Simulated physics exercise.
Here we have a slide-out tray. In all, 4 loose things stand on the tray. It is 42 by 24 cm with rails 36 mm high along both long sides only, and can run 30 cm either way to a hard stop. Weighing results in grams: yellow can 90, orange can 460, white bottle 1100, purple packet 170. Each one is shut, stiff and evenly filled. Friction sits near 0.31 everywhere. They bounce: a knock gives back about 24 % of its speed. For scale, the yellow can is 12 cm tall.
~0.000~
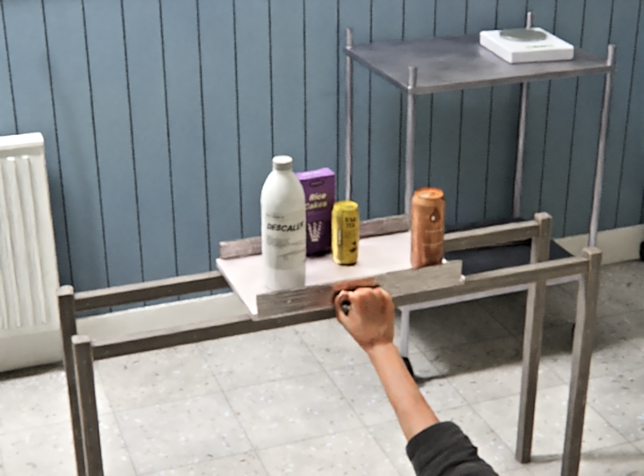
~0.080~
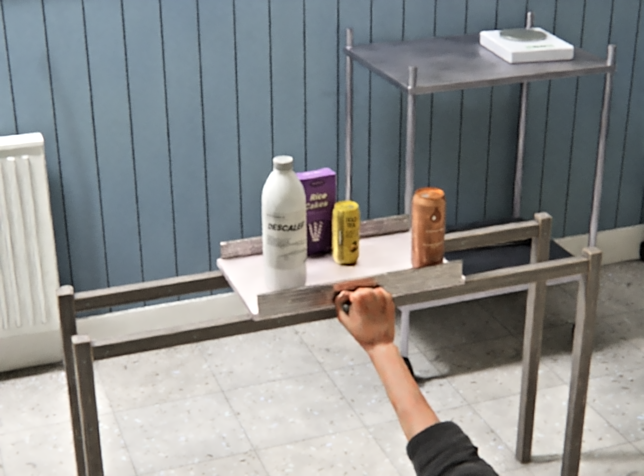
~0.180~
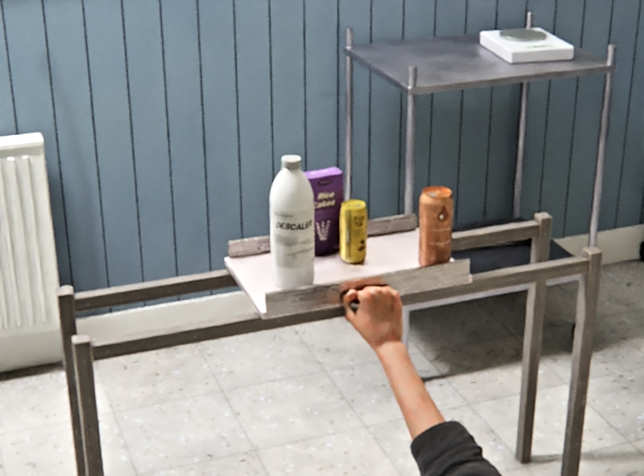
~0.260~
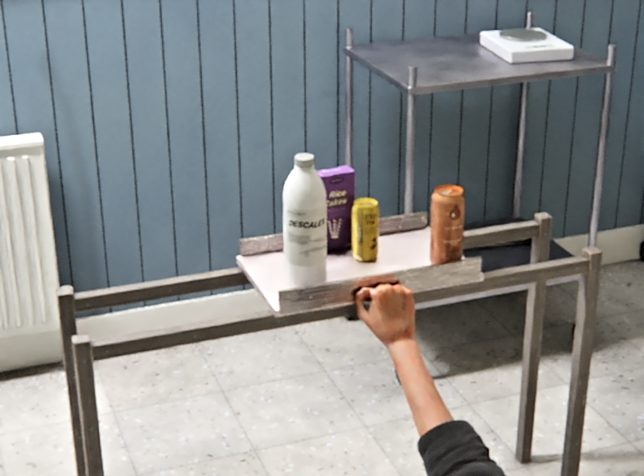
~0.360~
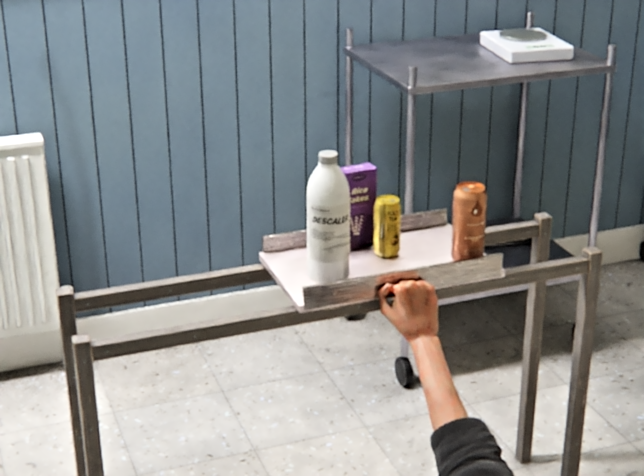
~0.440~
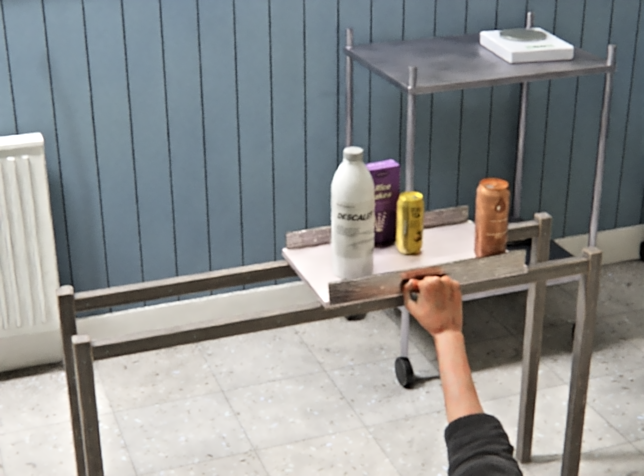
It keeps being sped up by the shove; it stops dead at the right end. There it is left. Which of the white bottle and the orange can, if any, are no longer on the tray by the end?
As I see it, the white bottle is kept by the tray; the orange can exits the tray.
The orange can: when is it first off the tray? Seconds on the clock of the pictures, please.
About 0.7 seconds.
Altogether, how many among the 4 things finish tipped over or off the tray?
The answer: 1.
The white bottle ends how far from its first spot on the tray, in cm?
Around 15 centimetres.
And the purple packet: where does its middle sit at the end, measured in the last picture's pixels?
Near (510, 184).
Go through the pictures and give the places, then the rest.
The first frame shows tray midway; white bottle (284, 222); orange can (427, 231).
The second frame shows tray midway; yellow can (346, 234); purple packet (314, 213).
The third frame shows tray 2 cm right; yellow can (354, 232); purple packet (321, 212).
The fourth frame shows tray 4 cm right; yellow can (365, 231); purple packet (333, 210).
The fifth frame shows tray 9 cm right; yellow can (387, 227); purple packet (355, 207).
The sixth frame shows tray 14 cm right; white bottle (353, 212); orange can (492, 221).
After 0.74 s, tray 30 cm right; orange can now off the tray; white bottle slid 9 cm near (468, 194); yellow can slid 9 cm.
After 0.84 s, tray 30 cm right; white bottle slid 14 cm near (488, 192); yellow can slid 14 cm; purple packet slid 14 cm.
After 1.04 s, tray 30 cm right; white bottle slid 15 cm near (495, 191); yellow can slid 15 cm; purple packet slid 15 cm.
At rest (1.3 s), off the tray, orange can; not toppled but over 5 cm from the start, yellow can, white bottle and purple packet. In the last view, white bottle near (495, 191).
